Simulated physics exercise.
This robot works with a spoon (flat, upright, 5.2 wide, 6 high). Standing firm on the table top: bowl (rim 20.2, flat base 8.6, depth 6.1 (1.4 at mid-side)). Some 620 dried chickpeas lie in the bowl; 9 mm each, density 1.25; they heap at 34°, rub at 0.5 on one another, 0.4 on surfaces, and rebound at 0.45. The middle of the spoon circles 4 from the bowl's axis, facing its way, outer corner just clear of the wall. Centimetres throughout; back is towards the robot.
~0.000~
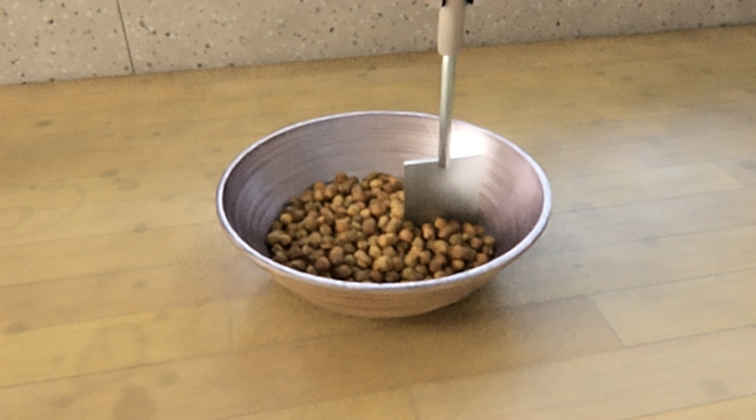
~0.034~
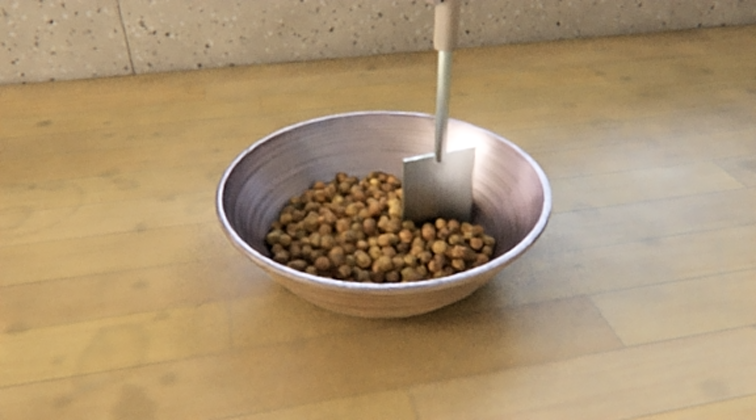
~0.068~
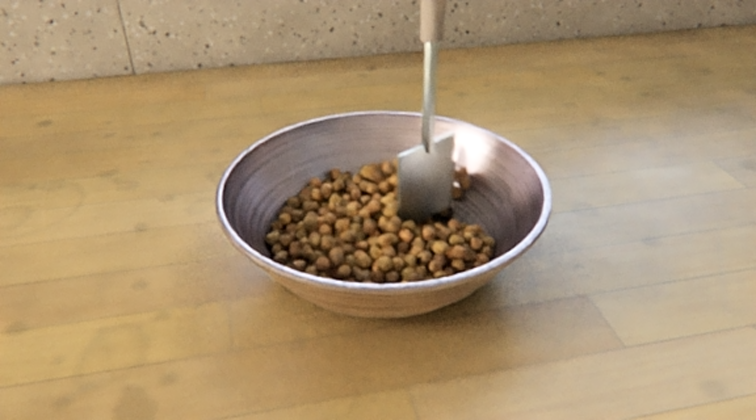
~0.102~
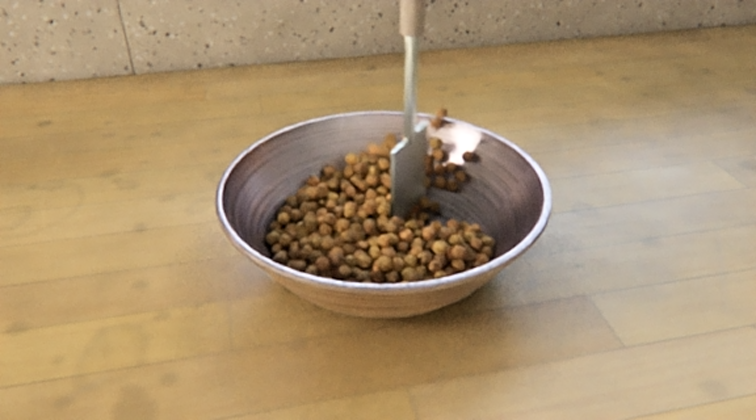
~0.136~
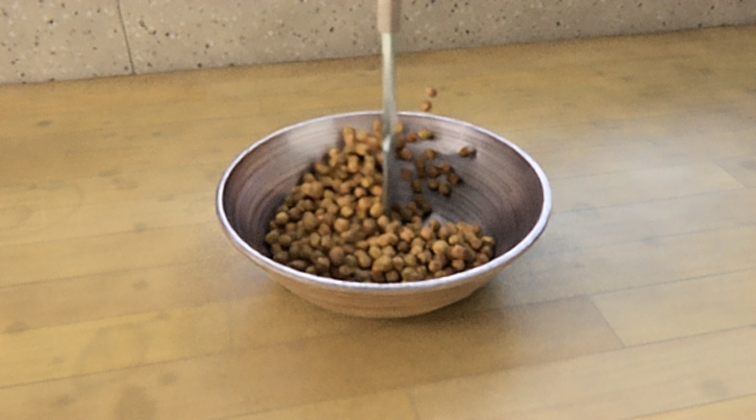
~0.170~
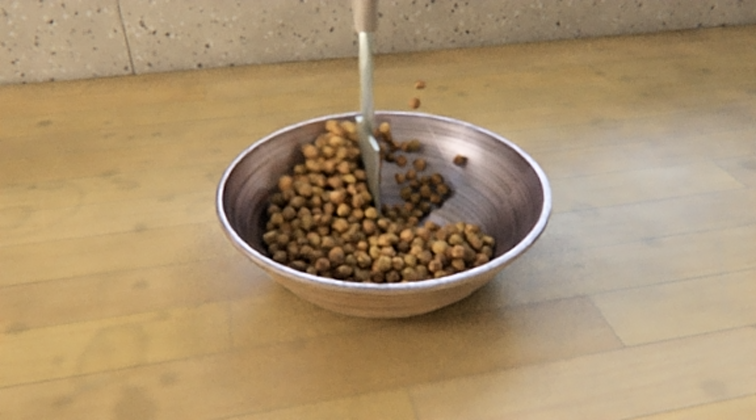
A flat metal spoon on an upright handle stands in a wide bowl of dried chickpeas on a wooden table top, then sweeps leftward through them along the back of the bowl. The chickpeas pile up ahead of it on the left, while a few scatter behind it and hop near the back rim.
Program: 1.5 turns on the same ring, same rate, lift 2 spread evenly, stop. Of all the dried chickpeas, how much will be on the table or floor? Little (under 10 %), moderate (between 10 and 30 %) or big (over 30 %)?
Answer: Little; under 10 % of the dried chickpeas finish on the table or floor.
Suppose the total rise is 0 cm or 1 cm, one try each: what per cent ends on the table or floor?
About 5 and 5 per cent.
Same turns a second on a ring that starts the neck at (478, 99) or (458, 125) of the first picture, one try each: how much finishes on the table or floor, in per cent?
Some 0 and 0 per cent.
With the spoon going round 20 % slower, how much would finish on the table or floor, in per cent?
Then about 0 per cent.
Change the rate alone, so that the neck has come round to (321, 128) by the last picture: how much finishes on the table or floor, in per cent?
About 20 per cent.
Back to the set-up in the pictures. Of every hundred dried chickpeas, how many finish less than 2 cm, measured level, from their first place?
Roughly 20 per cent.
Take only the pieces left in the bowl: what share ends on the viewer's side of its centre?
Some 50 per cent.
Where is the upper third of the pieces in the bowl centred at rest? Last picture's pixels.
Around (400, 218).
By 0.45 s, 266° round, highest piece 8 above the table; 615 in the bowl, 5 on the table or floor, 5 in flight or on the tool.
By 0.74 s, 81° round, highest piece 6 above the table; 608 in the bowl, 17 on the table or floor.
By 1.08 s, 180° round, highest piece 5 above the table; 608 in the bowl, 17 on the table or floor.
By 1.78 s, 180° round, highest piece 5 above the table; 608 in the bowl, 17 on the table or floor.
Final count, 608 in the bowl, 17 on the table or floor. That is 3 % on the table or floor.
